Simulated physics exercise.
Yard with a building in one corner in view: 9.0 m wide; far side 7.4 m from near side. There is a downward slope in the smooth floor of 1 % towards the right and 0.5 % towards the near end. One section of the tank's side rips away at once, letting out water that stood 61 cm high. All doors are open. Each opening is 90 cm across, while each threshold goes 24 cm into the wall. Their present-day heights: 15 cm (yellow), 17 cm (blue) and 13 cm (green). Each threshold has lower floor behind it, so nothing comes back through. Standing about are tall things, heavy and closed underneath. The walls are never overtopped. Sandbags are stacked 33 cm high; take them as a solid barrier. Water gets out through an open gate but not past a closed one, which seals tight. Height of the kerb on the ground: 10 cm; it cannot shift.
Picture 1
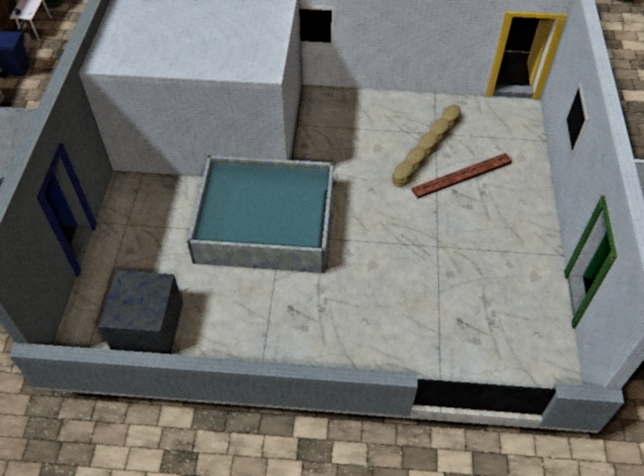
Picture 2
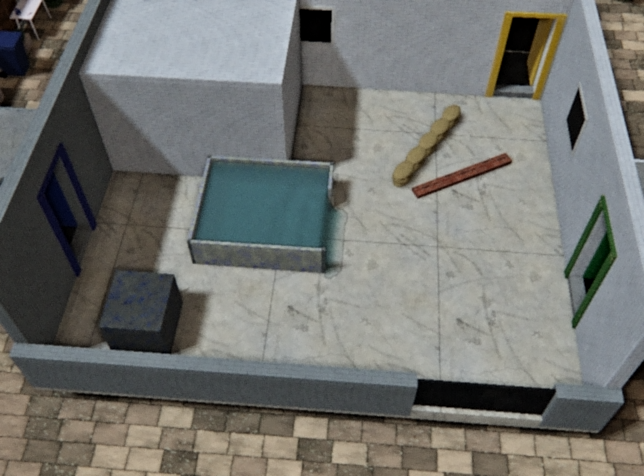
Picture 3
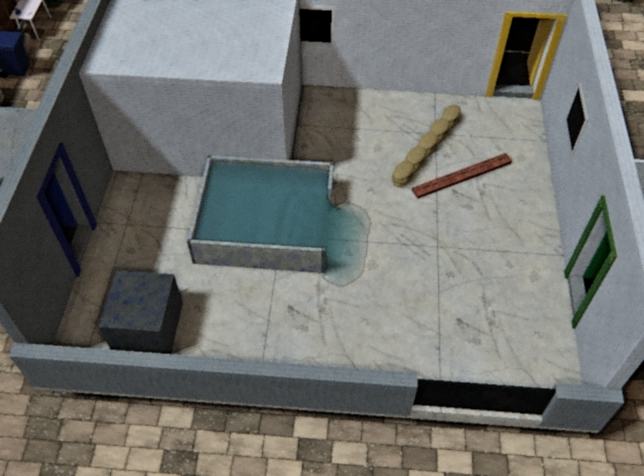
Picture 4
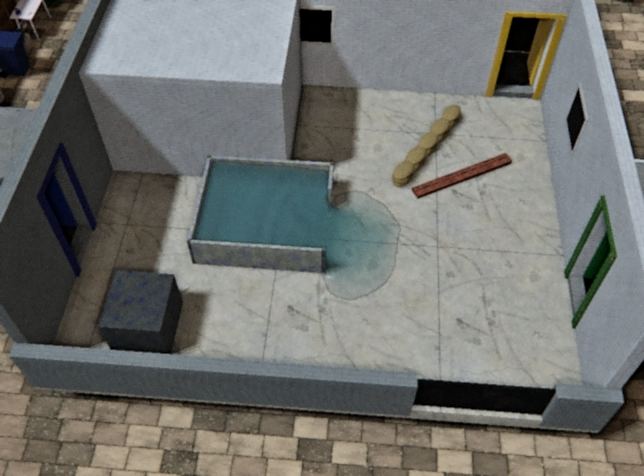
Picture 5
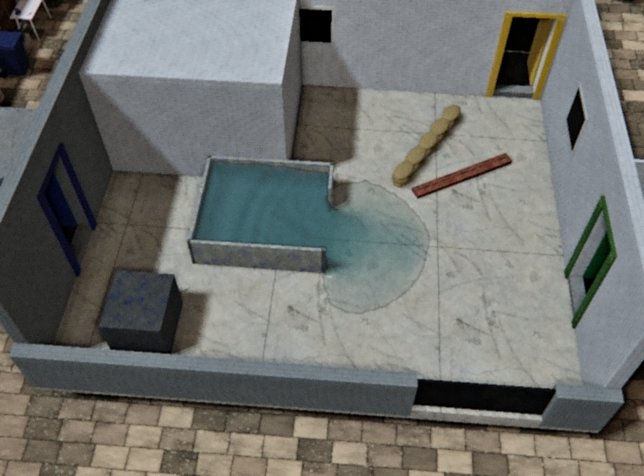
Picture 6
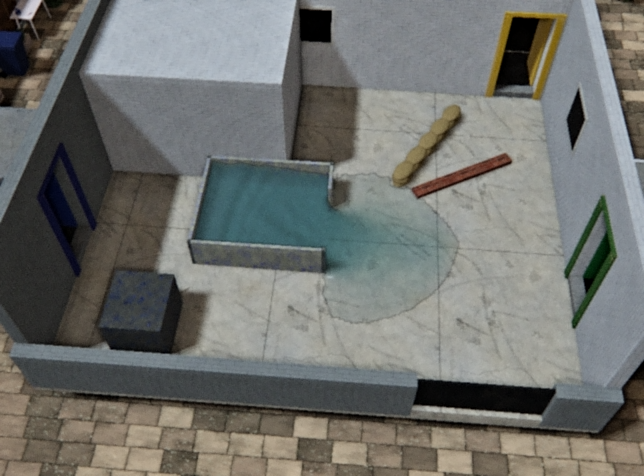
A walled yard with a pale marble floor and a building in its far left corner is seen from above by a still camera. A low tank of blue-green water stands left of centre, a dark block before it, a blue door left, a yellow one far right, a green one right, with tan sandbags and a red kerb between. The tank's right side opens and water pours out, spreading rightward and nearer in a widening rounded sheet.
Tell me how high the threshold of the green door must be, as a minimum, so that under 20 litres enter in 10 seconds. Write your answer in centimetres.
It would need to be about 20 cm high.
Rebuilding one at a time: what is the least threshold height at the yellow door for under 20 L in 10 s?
I'd raise yellow to close to 11.5 cm.
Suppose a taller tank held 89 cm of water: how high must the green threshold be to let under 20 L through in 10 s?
You'd need a step of close to 30 cm.
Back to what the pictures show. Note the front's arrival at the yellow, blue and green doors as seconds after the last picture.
Timing log: Yellow = 2.6 s, blue = not within the 10 s, green = 0.8 s.
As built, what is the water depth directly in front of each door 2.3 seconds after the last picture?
The yellow door has 0 cm, the blue door 0 cm and the green door 25 cm.
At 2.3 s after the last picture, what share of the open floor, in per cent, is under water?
Some 40 per cent is wet.
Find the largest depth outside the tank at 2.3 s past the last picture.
Max depth: Near 36 cm.
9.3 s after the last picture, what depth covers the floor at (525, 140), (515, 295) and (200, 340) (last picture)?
Roughly 7, 7 and 5 cm, in turn.
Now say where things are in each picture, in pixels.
Still water, 61 cm deep, in the tank at (264, 204); the green door at (587, 268) is dry, in the first picture.
Water pours out at (325, 232) and has run 0.3 m, to (338, 263); about 11 cm deep outside, 61 cm at the back, in the second picture.
The gap is at (325, 234), the front 0.8 m out at (366, 230); the back of the tank holds 61 cm, in the third picture.
The front is at (393, 244), 1.3 m from the gap at (325, 235); 2.4 m2 of floor is wet, 61 cm left at the back, in the fourth picture.
The gap is at (325, 234), the front 1.9 m out at (425, 244); the back of the tank holds 61 cm, in the fifth picture.
The front is at (453, 248), 2.4 m from the gap at (325, 235); 5.5 m2 of floor is wet, 56 cm left at the back; 2.3 m in a straight line remain to the green door at (587, 268), in the sixth picture.
Then, 0.7 s after the last picture water covers 25 % of the floor, deepest (33 cm) near (336, 248); it has not reached the green door.
Then, 2.3 s after the last picture water covers 40 % of the floor, deepest (36 cm) near (575, 399); 25 cm at the green door, 59 litres in over its 13 cm threshold.
Then, 9.3 s after the last picture water covers 80 % of the floor, deepest (12 cm) near (554, 248); 10 cm at the green door, 121 litres in over its 13 cm threshold.
At the green door as built, the water peaked near 26 cm, 2.1 s after the last picture.
With a threshold of 16.5 cm, 58 litres would have come in within the 10 s; with 22 cm, 9 litres. So under 20 litres takes about 20 cm.
